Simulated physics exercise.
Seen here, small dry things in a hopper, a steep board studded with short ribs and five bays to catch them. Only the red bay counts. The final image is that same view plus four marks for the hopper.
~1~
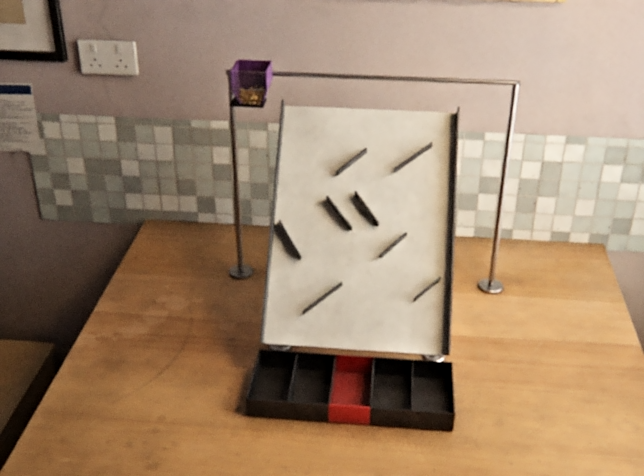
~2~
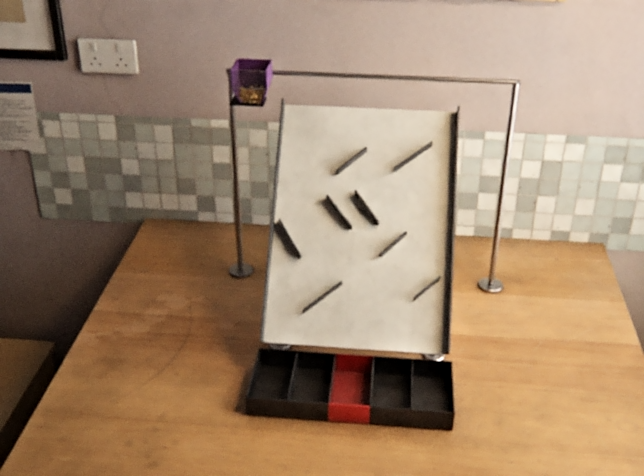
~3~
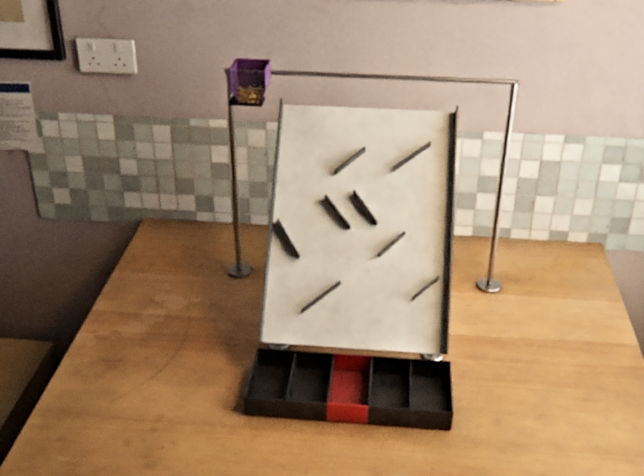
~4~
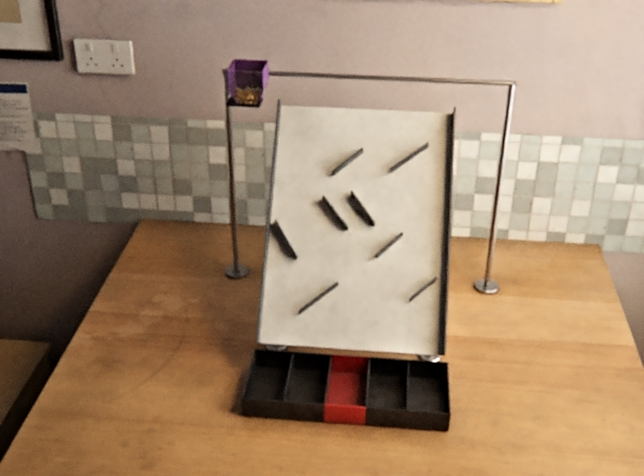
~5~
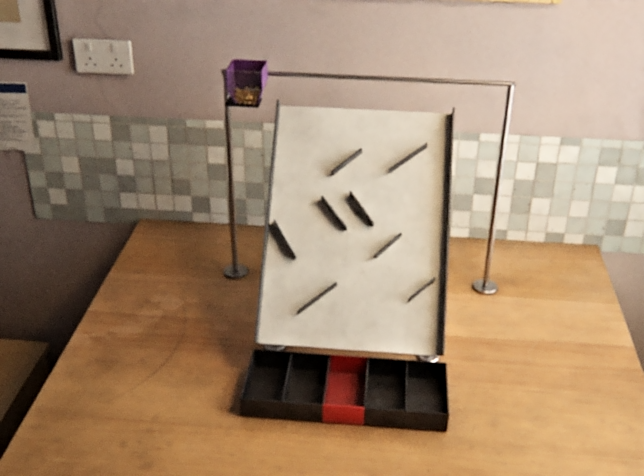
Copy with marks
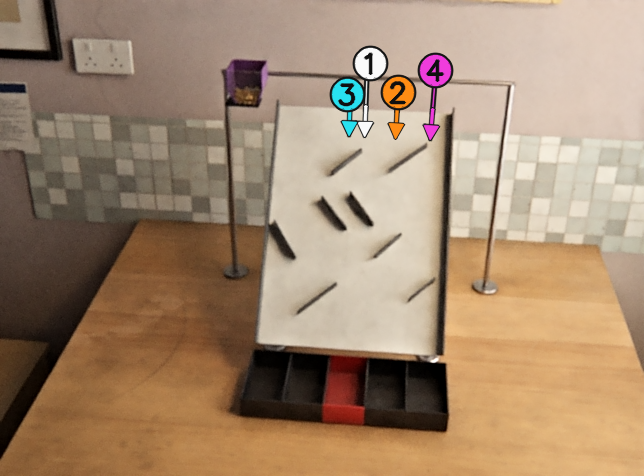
Tilted pale board with short dark ribs standing above five bays, the middle one red, beside a raised purple hopper, nothing moving.
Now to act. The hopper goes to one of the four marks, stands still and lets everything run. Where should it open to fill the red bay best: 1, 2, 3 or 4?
It is 2.
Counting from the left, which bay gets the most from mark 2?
It is the third one.
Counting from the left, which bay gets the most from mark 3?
It is the first one.
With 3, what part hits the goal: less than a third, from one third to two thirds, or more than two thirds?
Less than a third.
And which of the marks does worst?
The answer is 3.
On the marked copy, mark 1 meets the board at (364, 131); mark 2 meets the board at (395, 133); mark 3 meets the board at (349, 130); mark 4 meets the board at (430, 134).
If 1 is chosen, about a third in the red bay, about two thirds in other bays.
If 2 is chosen, nearly all in the red bay, a small part in other bays.
If 3 is chosen, a small part in the red bay, most in other bays.
If 4 is chosen, about a third in the red bay, about two thirds in other bays, a stray few held on the board.
